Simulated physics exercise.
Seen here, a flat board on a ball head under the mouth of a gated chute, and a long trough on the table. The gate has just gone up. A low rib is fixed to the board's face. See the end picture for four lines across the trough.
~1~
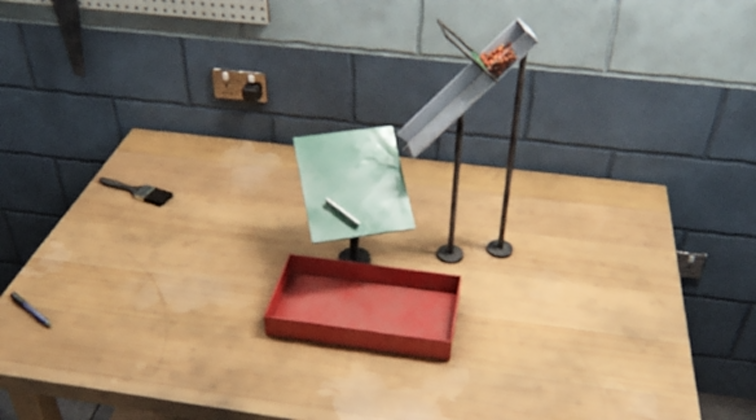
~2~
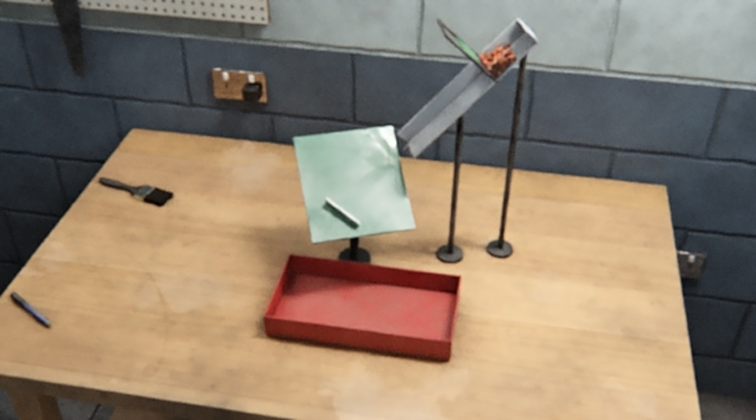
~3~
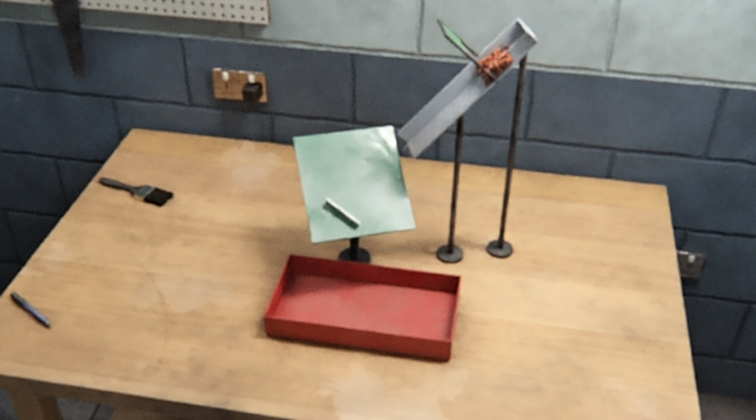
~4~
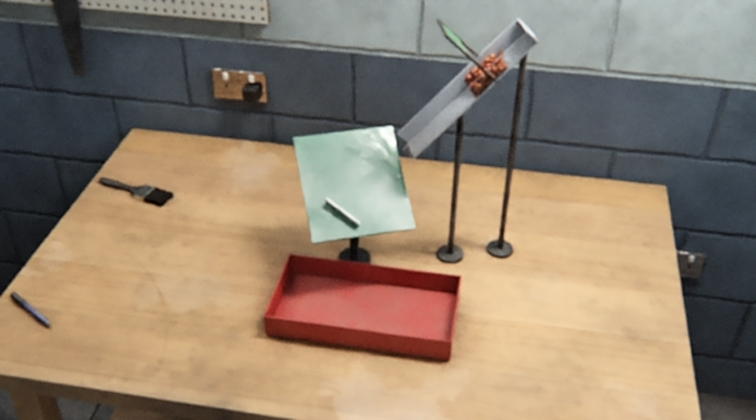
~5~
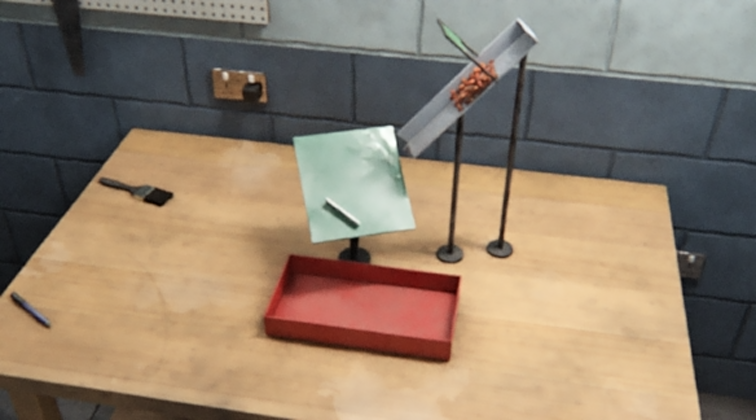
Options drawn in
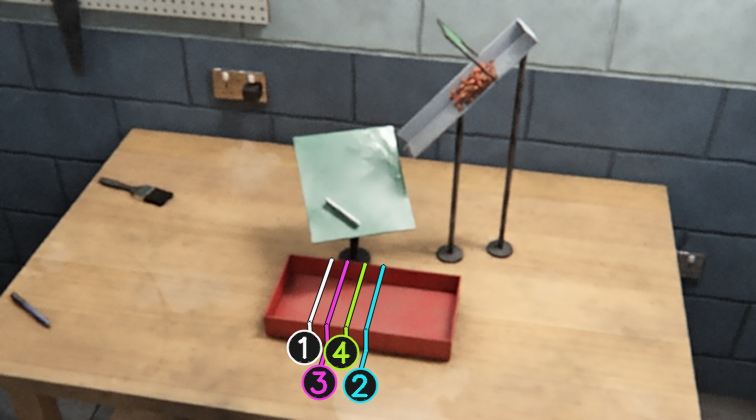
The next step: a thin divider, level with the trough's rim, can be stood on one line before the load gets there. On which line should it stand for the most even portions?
The best line is 2.
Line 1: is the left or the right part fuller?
The right side.
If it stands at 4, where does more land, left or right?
More lands on the right.
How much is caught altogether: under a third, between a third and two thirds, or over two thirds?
About that: Over two thirds.
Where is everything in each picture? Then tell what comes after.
Load behind the gate at (495, 62), clay pellets; lip of the chute at (411, 150), sloping fairly steeply, in the first frame.
Middle of the board at (354, 182), tilted fairly steeply; middle of its low edge at (365, 235); of its high edge at (343, 132), in the second frame.
Front corners of the trough at (265, 316) and (451, 341), empty; front of the load at (486, 83), in the third frame.
Middle of the load at (485, 69); its front at (473, 90), about a quarter of the way to the lip; rib from (326, 198) to (360, 223), in the fourth frame.
Middle of the load at (473, 82); its front at (452, 98), about a third of the way to the lip, in the fifth frame.
On the marked copy, line 1 crosses the front rim at (309, 322); line 2 crosses the front rim at (366, 330); line 3 crosses the front rim at (327, 324); line 4 crosses the front rim at (346, 327).
Choosing 1, of what is caught, a stray few on the left of the divider, nearly all on the right.
Choosing 2, of what is caught, about half on the left of the divider, about half on the right.
Choosing 3, of what is caught, a stray few on the left of the divider, nearly all on the right.
Choosing 4, of what is caught, a small part on the left of the divider, nearly all on the right.
